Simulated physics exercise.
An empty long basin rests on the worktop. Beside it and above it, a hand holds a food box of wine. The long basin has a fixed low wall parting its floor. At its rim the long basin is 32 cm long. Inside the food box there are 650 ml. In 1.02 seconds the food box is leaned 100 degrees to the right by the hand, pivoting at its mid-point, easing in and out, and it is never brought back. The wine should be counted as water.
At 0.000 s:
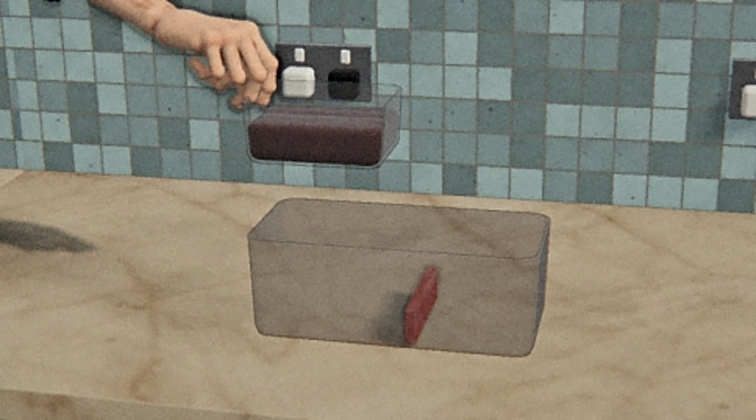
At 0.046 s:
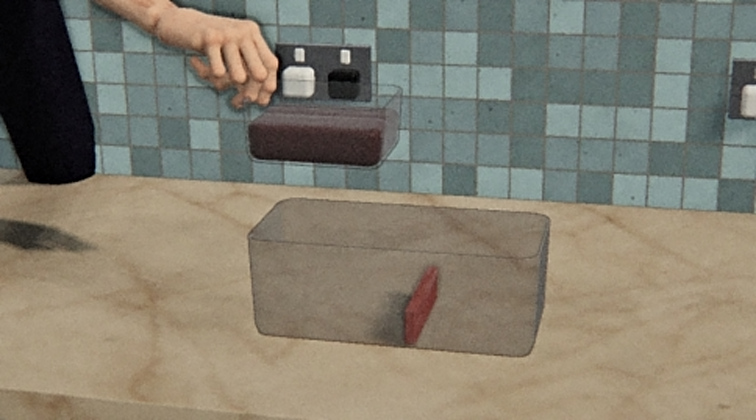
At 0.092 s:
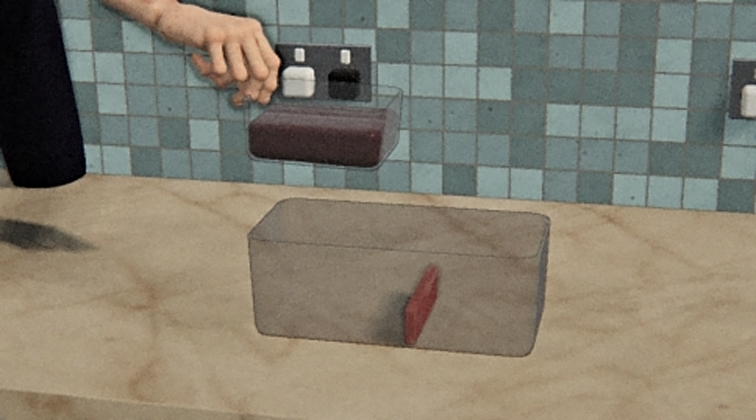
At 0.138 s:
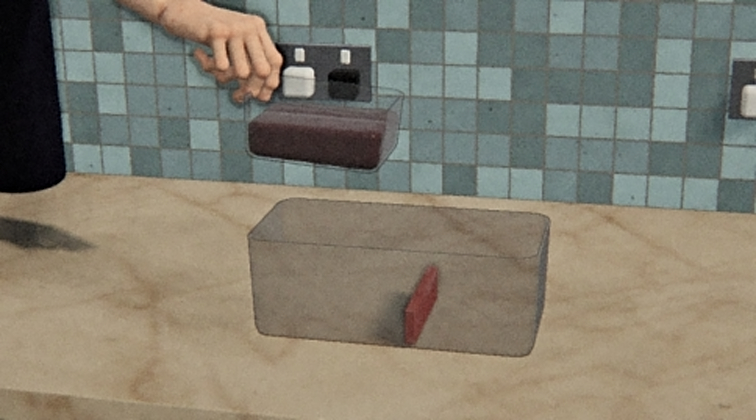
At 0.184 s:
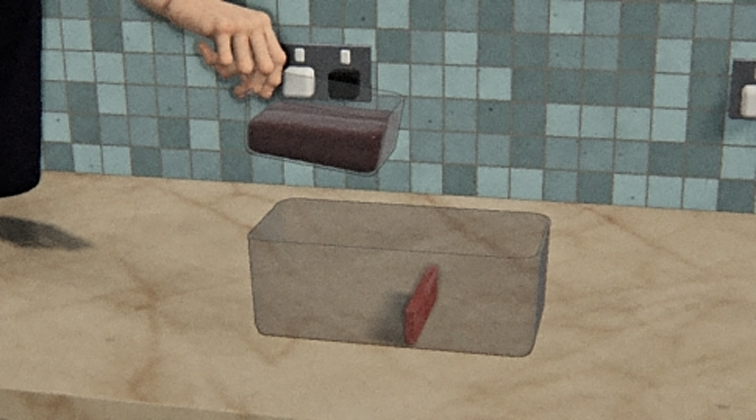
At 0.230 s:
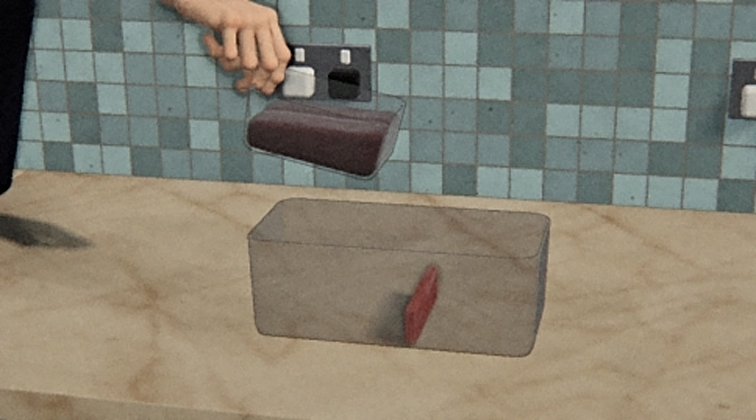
A hand tilts a clear food box of dark red wine gradually to the right above a long, see-through basin on the worktop, while a dark sleeve or similar shape appears at the left and shifts slightly.
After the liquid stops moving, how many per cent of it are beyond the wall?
About 61 per cent.
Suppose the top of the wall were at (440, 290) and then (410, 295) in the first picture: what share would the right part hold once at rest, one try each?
First try about 50 %, second try about 65 %.
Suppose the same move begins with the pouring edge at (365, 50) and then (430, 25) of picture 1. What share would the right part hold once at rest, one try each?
I'd say 45 percent on the first go, 85 percent on the next.
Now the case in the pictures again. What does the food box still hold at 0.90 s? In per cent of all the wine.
Around 12 percent of it.
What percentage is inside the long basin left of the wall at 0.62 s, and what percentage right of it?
Around 1 percent on the left and 16 on the right.
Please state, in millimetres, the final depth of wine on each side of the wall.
Left 10 mm, right 22 mm.
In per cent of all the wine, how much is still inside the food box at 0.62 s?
Still held: Roughly 46 % of the total.
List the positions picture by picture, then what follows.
In the first frame, it leans 0°; its right rim is at (393, 99); the wine meets the walls at (261, 113) and (392, 119); the long basin's rim runs from (264, 219) to (544, 238); the wall's top is at (422, 289).
In the second frame, it leans 1°; its right rim is at (393, 100); the wine meets the walls at (261, 113) and (392, 120).
In the third frame, it leans 2°; its right rim is at (394, 102); the wine meets the walls at (261, 112) and (392, 121).
In the fourth frame, it leans 4°; its right rim is at (395, 105); the wine meets the walls at (261, 111) and (392, 121).
In the fifth frame, it leans 8°; its right rim is at (396, 109); the wine meets the walls at (261, 111) and (393, 122).
In the sixth frame, it leans 12°; its right rim is at (397, 115); the wine meets the walls at (261, 110) and (393, 123).
After 0.62 s the tilt is 66° and 46 per cent is still to pour, 1 is left of the wall and 16 right of it.
After 0.90 s the tilt is 97° and 11 per cent is still to pour, 20 is left of the wall and 62 right of it.
After 1.20 s the tilt is 100° and 1 per cent is still to pour, 36 is left of the wall and 61 right of it.
After 1.52 s the tilt is 100° and 0 per cent is still to pour, 38 is left of the wall and 61 right of it.
In the end 38 per cent lies left of the wall, 61 right of it and 1 outside.
